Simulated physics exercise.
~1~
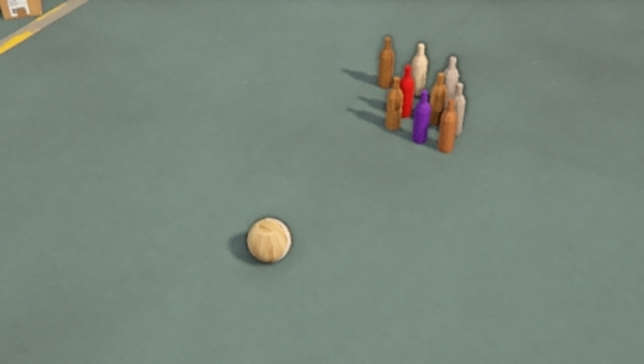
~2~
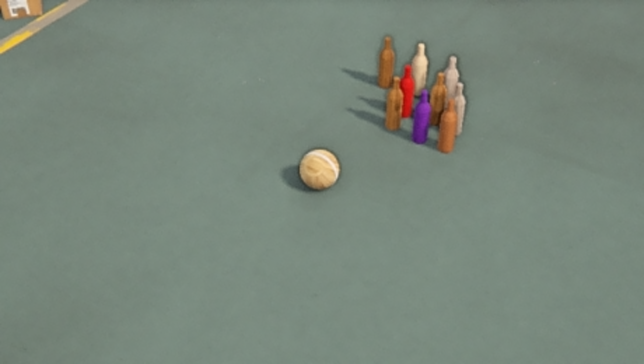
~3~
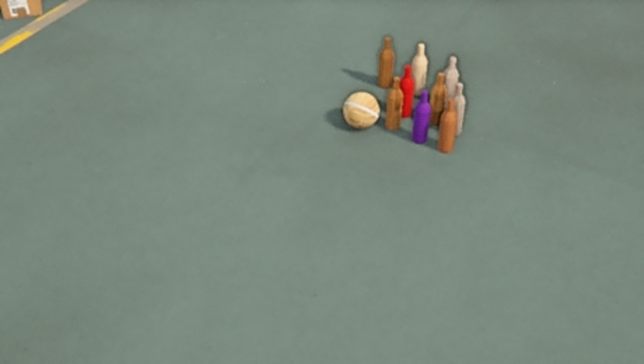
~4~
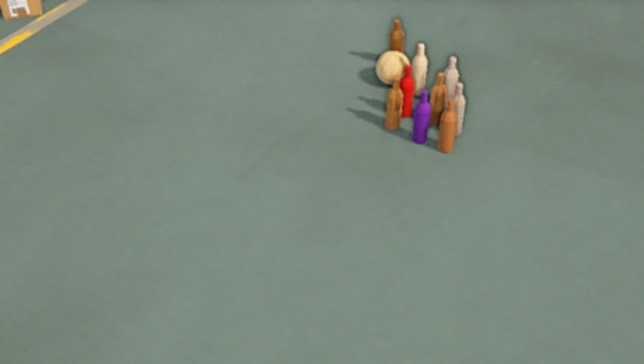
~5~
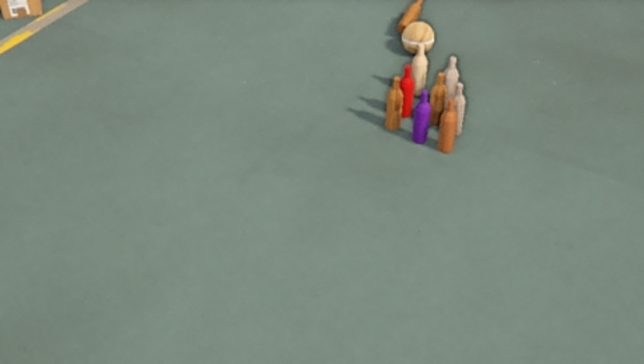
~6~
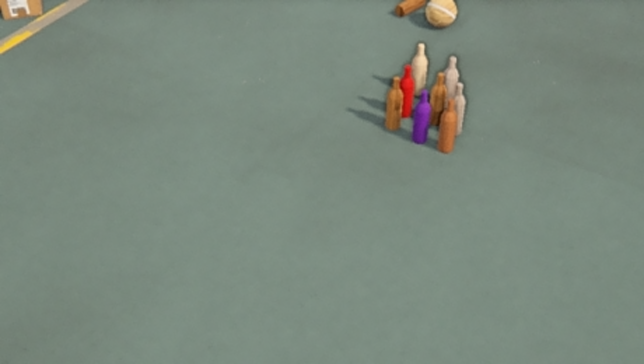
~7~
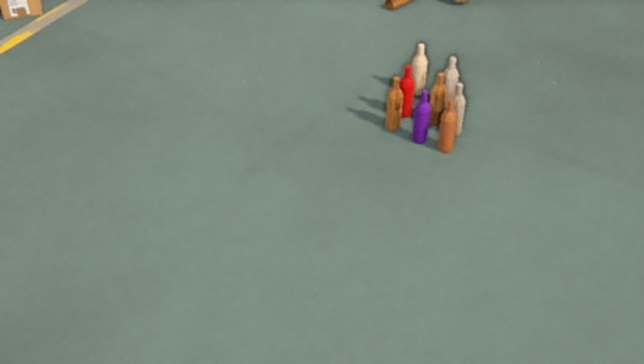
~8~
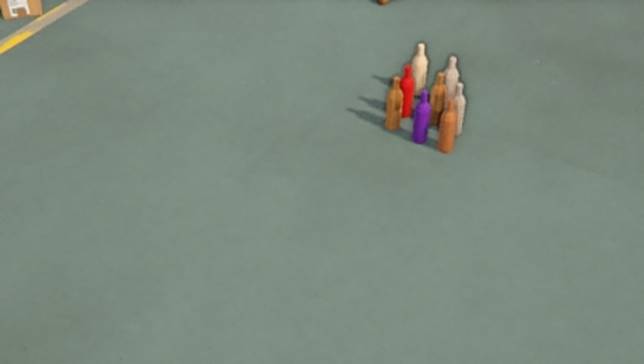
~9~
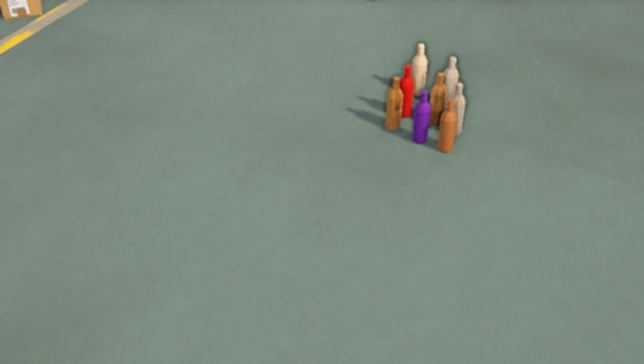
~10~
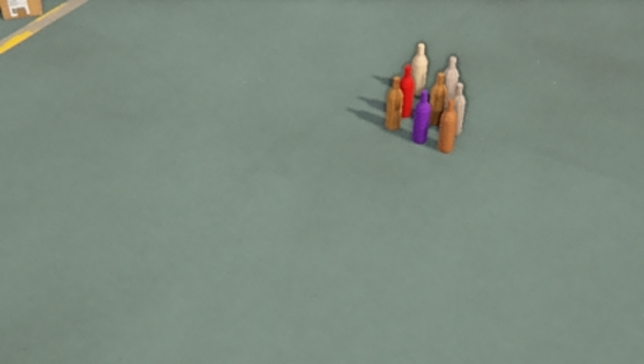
Wooden ball rolling up and right across a grey-green floor, toppling one brown bottle-shaped skittle, both leaving view as the rest stand.
